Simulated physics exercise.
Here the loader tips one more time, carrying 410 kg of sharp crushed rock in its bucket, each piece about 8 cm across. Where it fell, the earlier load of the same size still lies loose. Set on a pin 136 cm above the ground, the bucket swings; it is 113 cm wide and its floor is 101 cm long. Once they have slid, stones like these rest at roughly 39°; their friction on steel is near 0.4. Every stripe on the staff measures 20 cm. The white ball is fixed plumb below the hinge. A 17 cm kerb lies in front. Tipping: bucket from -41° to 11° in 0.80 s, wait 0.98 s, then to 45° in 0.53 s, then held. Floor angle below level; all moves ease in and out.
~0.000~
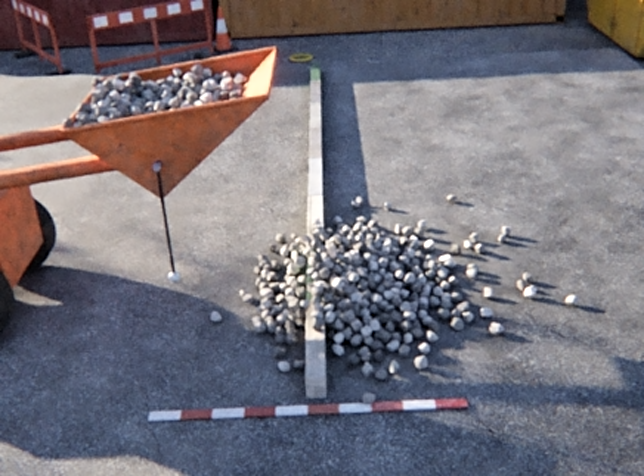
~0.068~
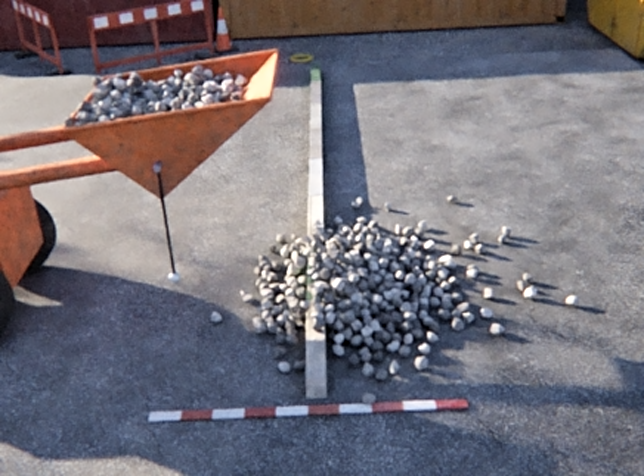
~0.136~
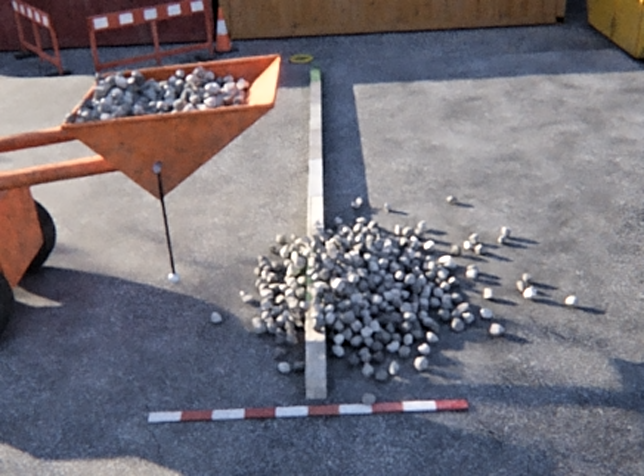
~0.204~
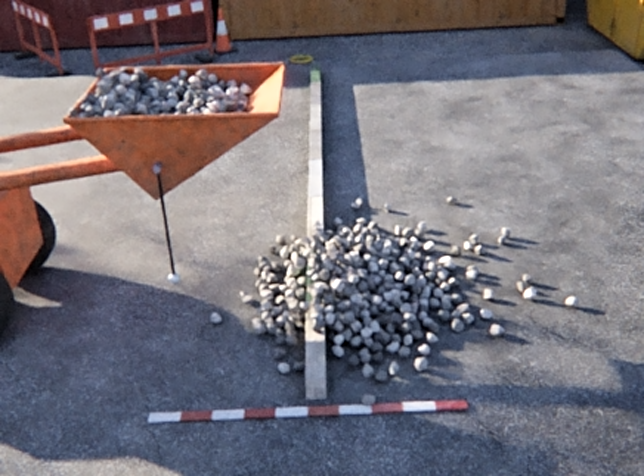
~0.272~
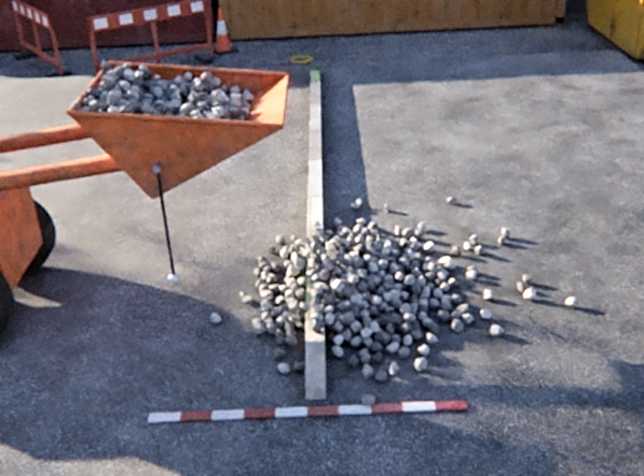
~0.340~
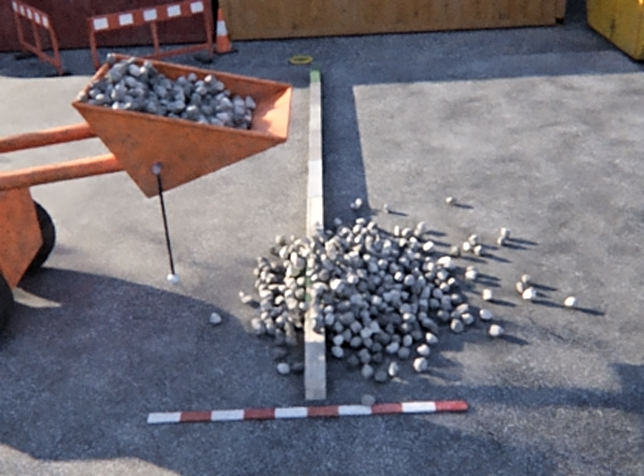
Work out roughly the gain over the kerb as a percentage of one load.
Close to 18 parts in a hundred.
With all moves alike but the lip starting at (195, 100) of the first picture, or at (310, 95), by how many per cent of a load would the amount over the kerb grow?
First place: Roughly 0 %; second place: Roughly 55 %.
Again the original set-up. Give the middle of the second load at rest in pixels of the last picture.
Their middle is at about (287, 277).
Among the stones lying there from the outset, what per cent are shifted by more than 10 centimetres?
Some 0 percent, give or take.
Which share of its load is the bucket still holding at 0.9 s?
Around 100 per cent of the load is still inside.
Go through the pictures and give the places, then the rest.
Lip at (268, 96), floor tilted -41°, highest stones at (136, 82). The earlier load is highest near (337, 269), 28 cm above ground level, 20 % on this side of the kerb, 80 % over the kerb, in the first frame.
Lip at (270, 99), floor tilted -40°, highest stones at (137, 82); the stones move at 0.1 m/s on average, in the second frame.
Lip at (273, 105), floor tilted -37°, highest stones at (125, 82); the stones move at 0.2 m/s on average, in the third frame.
Lip at (278, 115), floor tilted -33°, highest stones at (119, 77); the stones move at 0.4 m/s on average, in the fourth frame.
The bucket is at -27°, its lip at (283, 127); the top of the load is at (120, 72); the stones move at 0.4 m/s on average, in the fifth frame.
Lip at (287, 140), floor tilted -21°, highest stones at (125, 67); the stones move at 0.5 m/s on average, in the sixth frame.
After 0.6 s the floor is at 3°; in per cent of one load, 100 in the bucket, 20 on this side of the kerb, 80 over the kerb; the foremost stones are at (513, 265).
After 0.9 s the floor is at 11°; in per cent of one load, 100 in the bucket, 20 on this side of the kerb, 80 over the kerb; the foremost stones are at (513, 265).
After 2.8 s the floor is at 45°; in per cent of one load, 14 in the bucket, 97 on this side of the kerb, 89 over the kerb; the foremost stones are at (513, 265).
After 5.5 s the floor is at 45°; in per cent of one load, 0 in the bucket, 102 on this side of the kerb, 99 over the kerb; the foremost stones are at (513, 265). Net gain over the kerb, 18.
